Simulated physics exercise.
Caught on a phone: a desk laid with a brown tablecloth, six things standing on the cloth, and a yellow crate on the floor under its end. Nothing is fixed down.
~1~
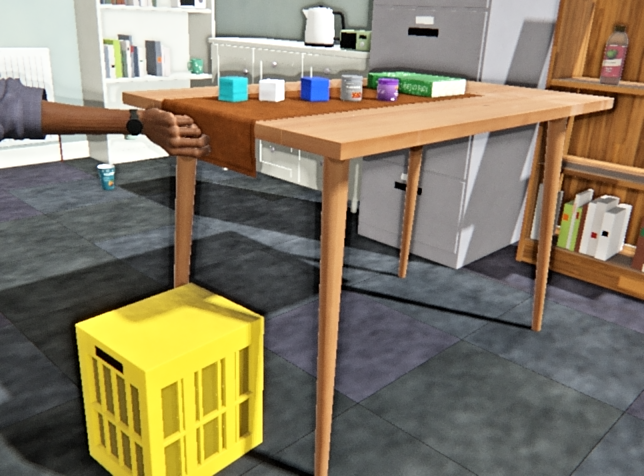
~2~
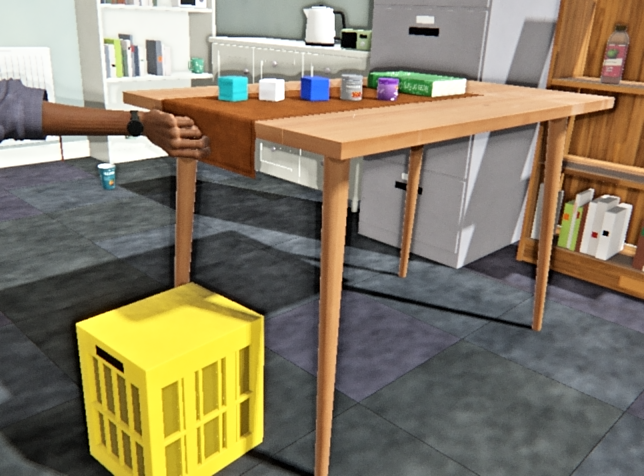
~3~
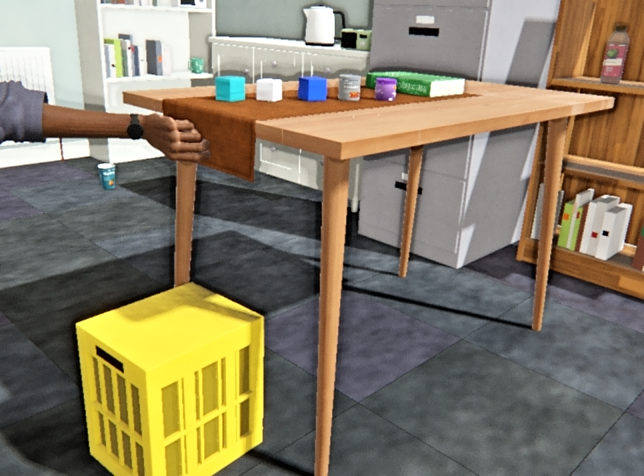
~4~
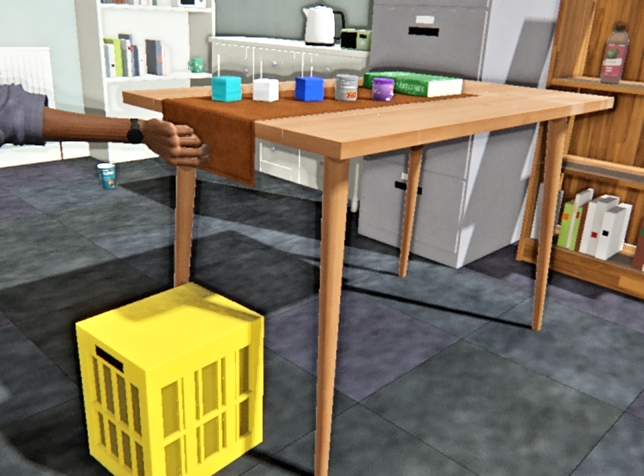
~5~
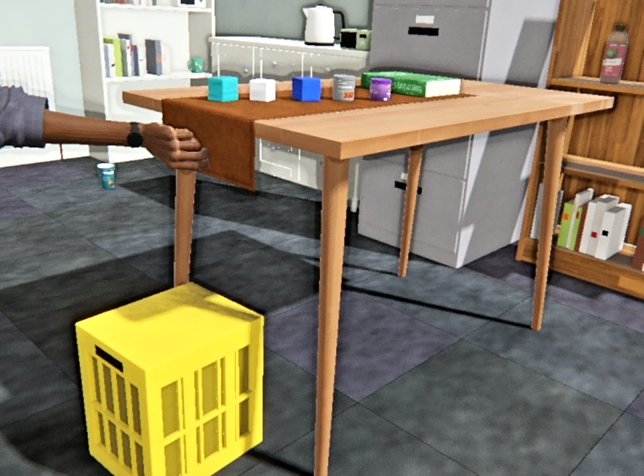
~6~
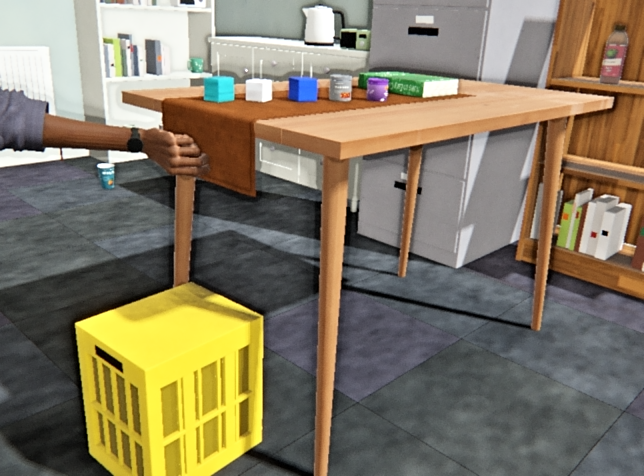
In a room with shelves, a hand slowly pulling a brown cloth over a table's end, the items on it shifting slightly left.
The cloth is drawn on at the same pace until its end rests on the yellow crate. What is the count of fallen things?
Over the edge go three.
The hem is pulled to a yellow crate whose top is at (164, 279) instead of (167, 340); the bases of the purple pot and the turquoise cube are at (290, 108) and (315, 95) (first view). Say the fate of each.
The purple pot drops off; the turquoise cube does not fall.
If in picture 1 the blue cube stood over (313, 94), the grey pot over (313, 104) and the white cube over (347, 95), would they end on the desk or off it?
The blue cube holds on; the grey pot drops off; the white cube holds on.
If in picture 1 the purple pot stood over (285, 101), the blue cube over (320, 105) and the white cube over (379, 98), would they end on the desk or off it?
The purple pot falls; the blue cube comes down; the white cube survives.
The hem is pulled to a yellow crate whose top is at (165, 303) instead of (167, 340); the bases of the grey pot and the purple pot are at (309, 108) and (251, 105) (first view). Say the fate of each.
The grey pot goes over, the purple pot comes down.
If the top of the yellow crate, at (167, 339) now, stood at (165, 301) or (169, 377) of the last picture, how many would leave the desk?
Then 2 and 4.
Early on, hem near (205, 236); turquoise cube gone.
Midway, hem near (204, 281); turquoise cube and white cube gone.
Near the end, hem on the crate; turquoise cube, white cube and blue cube gone.
Finally, hem on the crate; turquoise cube, white cube and blue cube gone. The desk loses three.
